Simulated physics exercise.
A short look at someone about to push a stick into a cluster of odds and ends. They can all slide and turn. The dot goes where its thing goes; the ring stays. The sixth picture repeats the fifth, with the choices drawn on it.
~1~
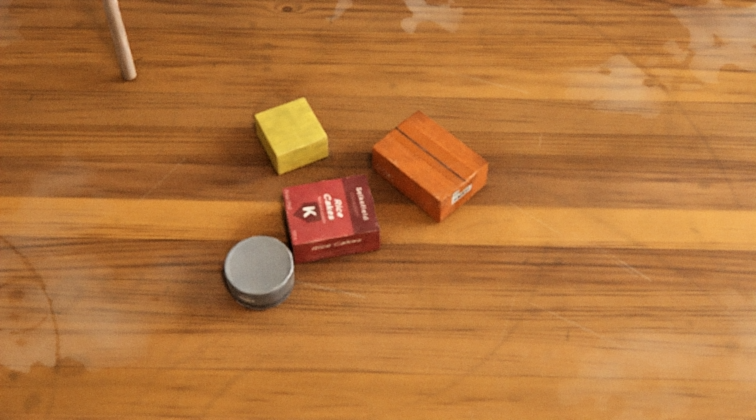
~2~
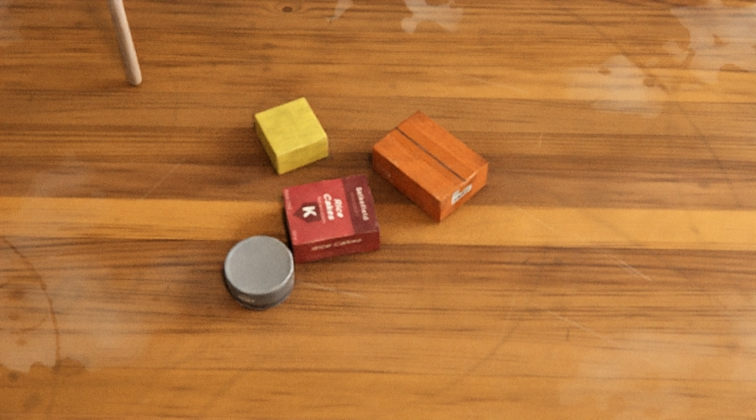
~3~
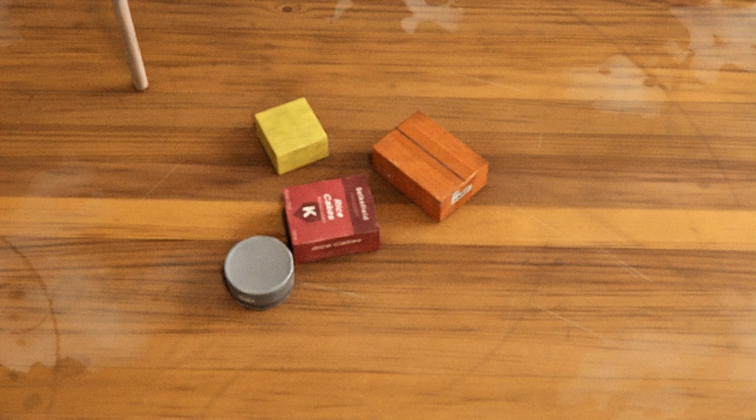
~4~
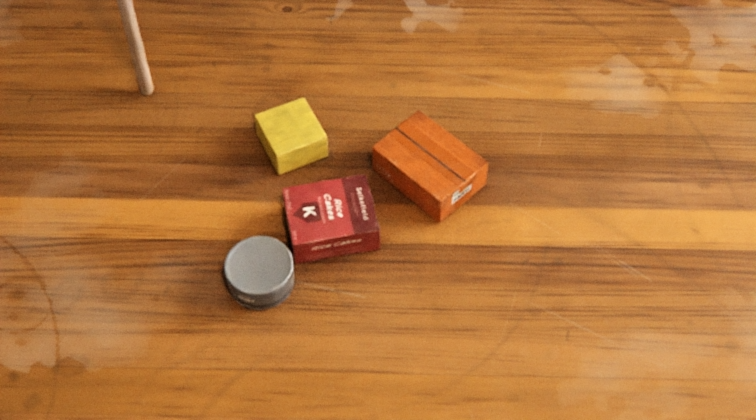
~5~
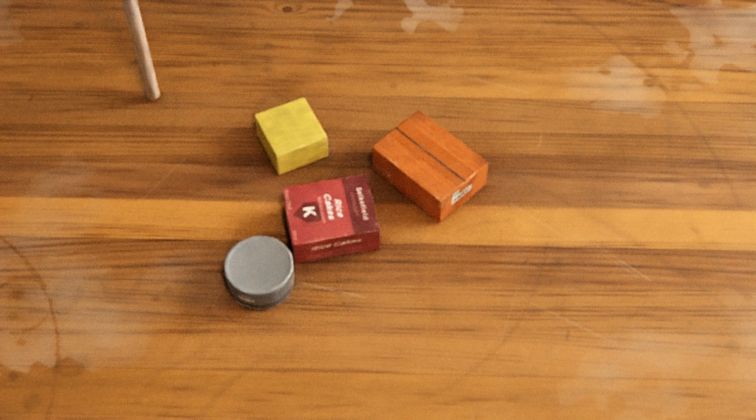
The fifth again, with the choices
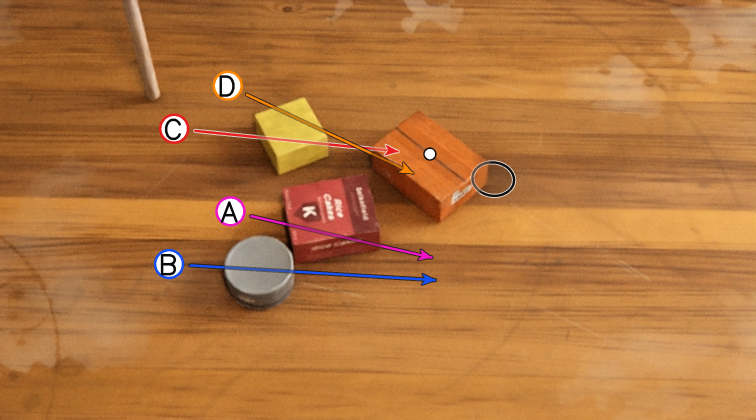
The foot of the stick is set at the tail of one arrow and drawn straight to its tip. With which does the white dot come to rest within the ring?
C.
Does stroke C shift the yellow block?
Yes.
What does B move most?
The grey jar goes farthest.
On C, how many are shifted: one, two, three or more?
Two.
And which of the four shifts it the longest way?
Stroke C.
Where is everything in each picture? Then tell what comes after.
Grey jar (260, 273); orange box (429, 166); yellow block (292, 136), in the first frame.
Yellow block (292, 136); red box (331, 218), in the second frame.
Grey jar (260, 273); orange box (429, 166), in the third frame.
Yellow block (292, 136); red box (331, 218), in the fourth frame.
Grey jar (260, 273); orange box (429, 166); yellow block (292, 136), in the fifth frame.
On the marked copy, A from (251, 216) to (432, 258); B from (190, 265) to (435, 280); C from (195, 131) to (398, 151); D from (247, 95) to (413, 173); the ring at (493, 179); the white dot at (430, 154).
With C. Early on, foot of the stick (268, 139); orange box (429, 166); yellow block (302, 135).
Further on, foot of the stick (341, 147); orange box (443, 172); yellow block (371, 150).
At the end, foot of the stick (398, 153); orange box (495, 191); yellow block (427, 160); the dot on the orange box is in the ring.
As for the rest, A leaves the dotted thing at (447, 156); B leaves the dotted thing at (429, 166); D leaves the dotted thing at (466, 181).
